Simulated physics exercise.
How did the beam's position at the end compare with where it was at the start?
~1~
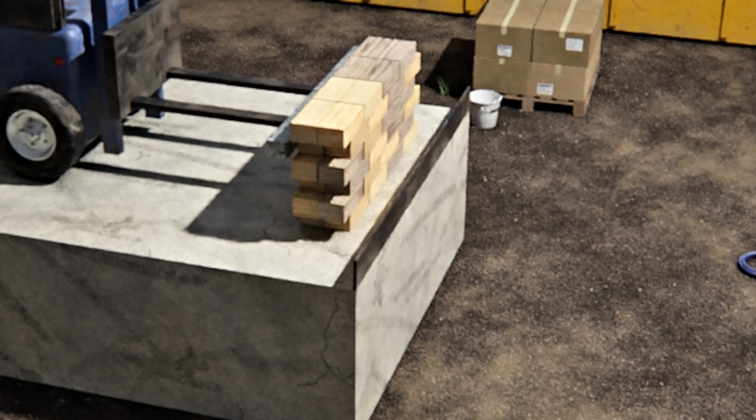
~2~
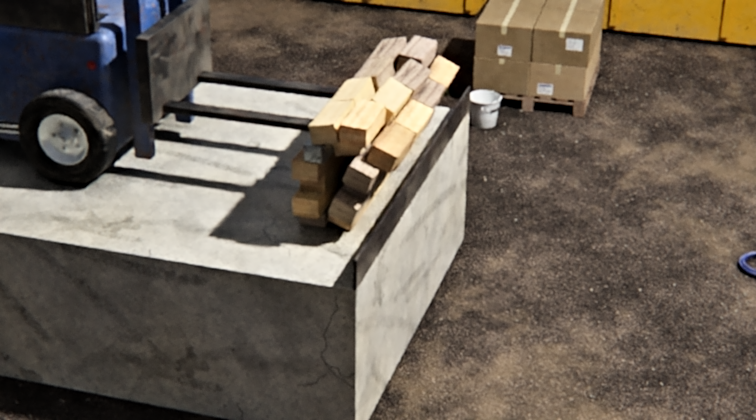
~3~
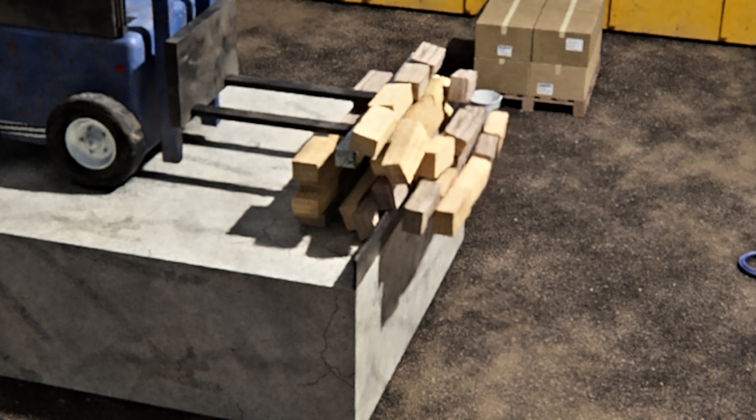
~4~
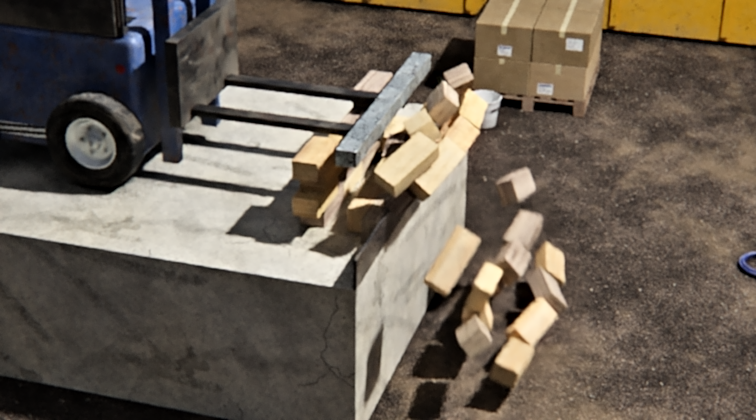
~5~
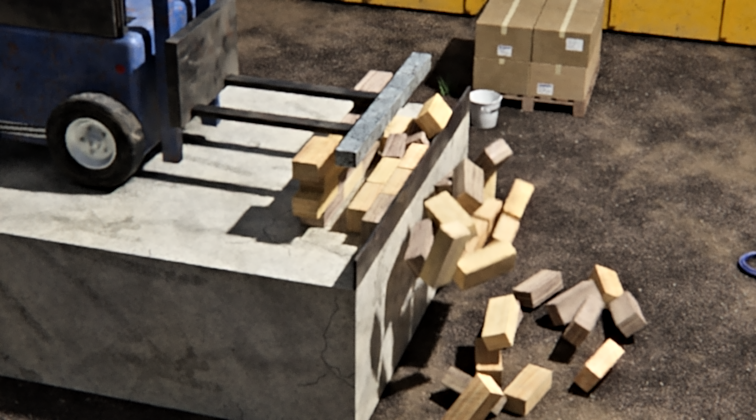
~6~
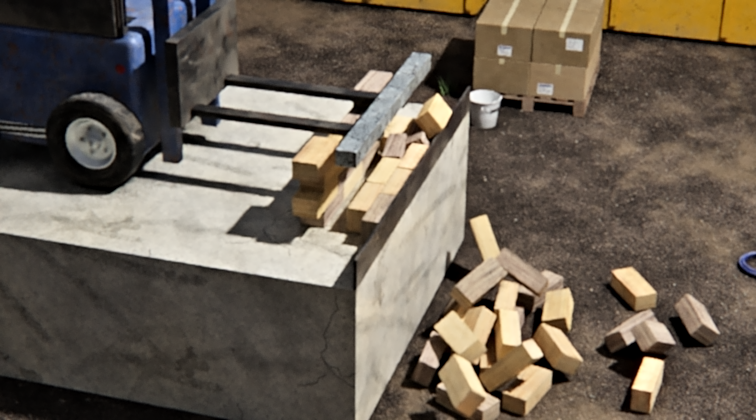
The beam ended up farther to the right, closer to the edge of the raised deck than it was at the start.
A blue forklift pushed a beam to the right into a stack of wooden blocks on a raised deck, toppling many over the low board onto the dirt below, then stopped, leaving a scattered pile on the ground and the rest still on top.
